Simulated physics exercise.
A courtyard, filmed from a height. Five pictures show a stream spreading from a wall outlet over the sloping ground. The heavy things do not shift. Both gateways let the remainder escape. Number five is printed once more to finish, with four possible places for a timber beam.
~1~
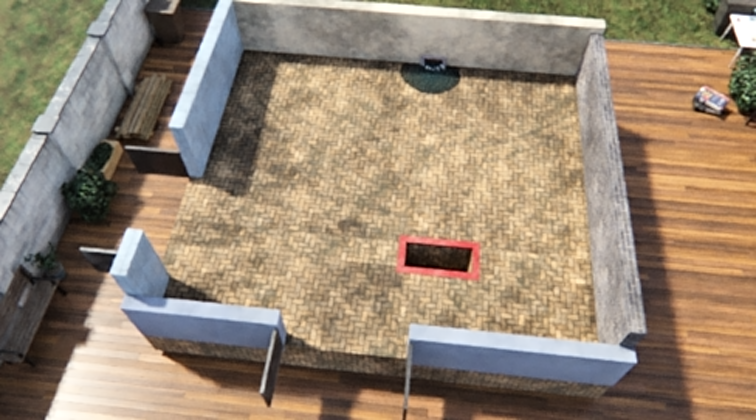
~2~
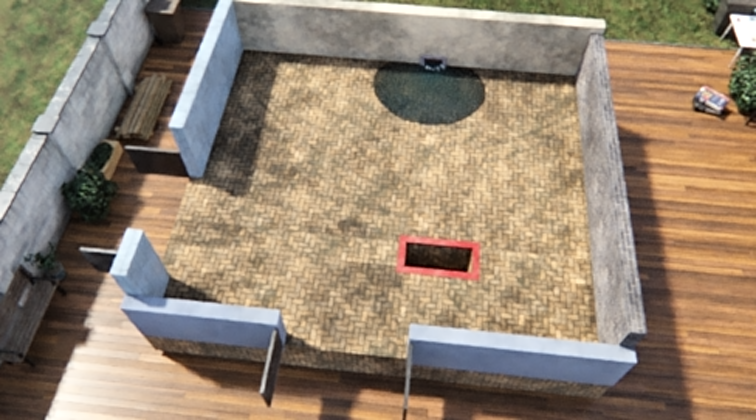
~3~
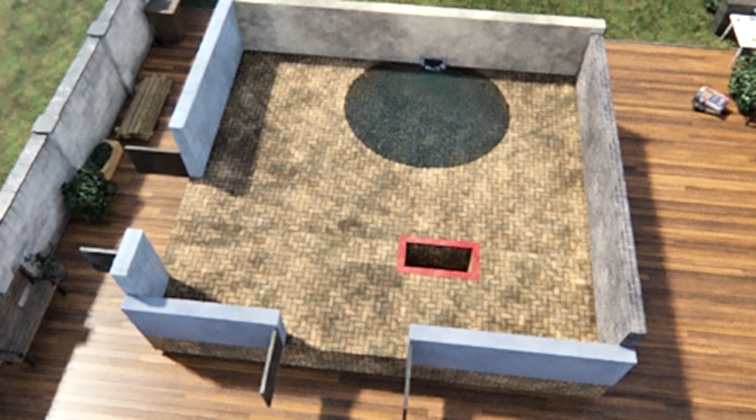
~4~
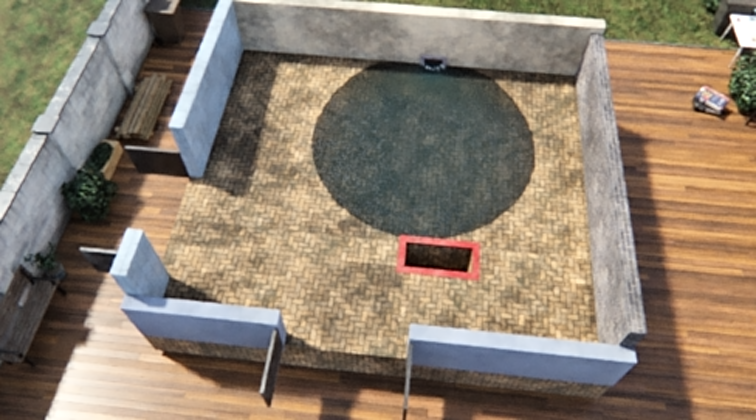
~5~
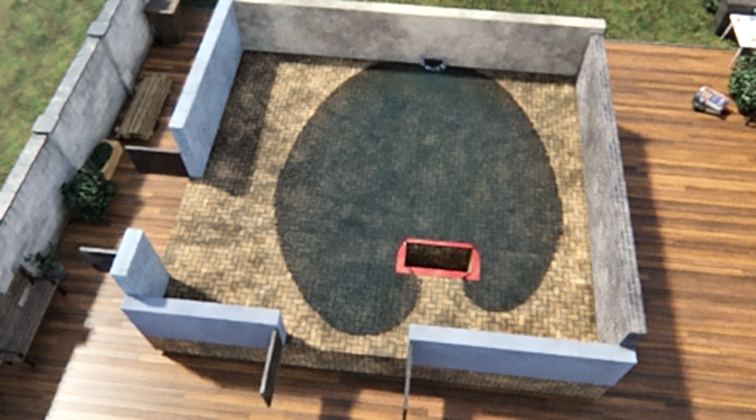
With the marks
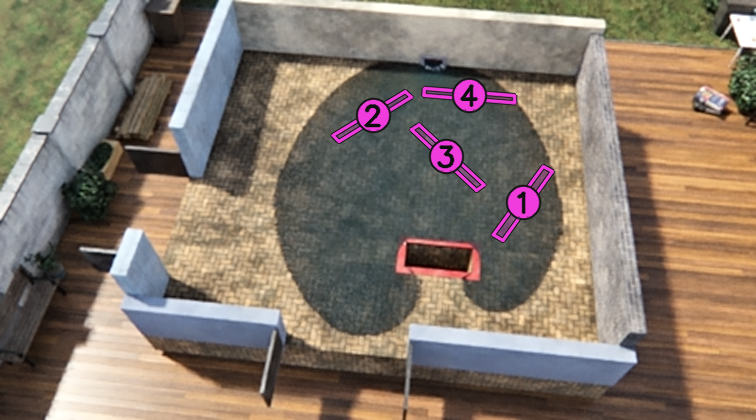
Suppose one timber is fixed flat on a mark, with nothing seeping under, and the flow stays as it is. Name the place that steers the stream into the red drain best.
1 is best.
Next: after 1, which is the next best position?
2.
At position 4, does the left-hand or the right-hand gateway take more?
The right one.
In magenta, 1 from (498, 237) to (547, 168); 2 from (335, 138) to (408, 94); 3 from (415, 127) to (480, 187); 4 from (424, 91) to (514, 99).
With 1, about 49 % of the stream goes into the red drain, about 46 % out by the gates.
With 2, about 33 % of the stream goes into the red drain, about 66 % out by the gates.
With 3, about 14 % of the stream goes into the red drain, about 83 % out by the gates.
With 4, about 13 % of the stream goes into the red drain, about 85 % out by the gates.
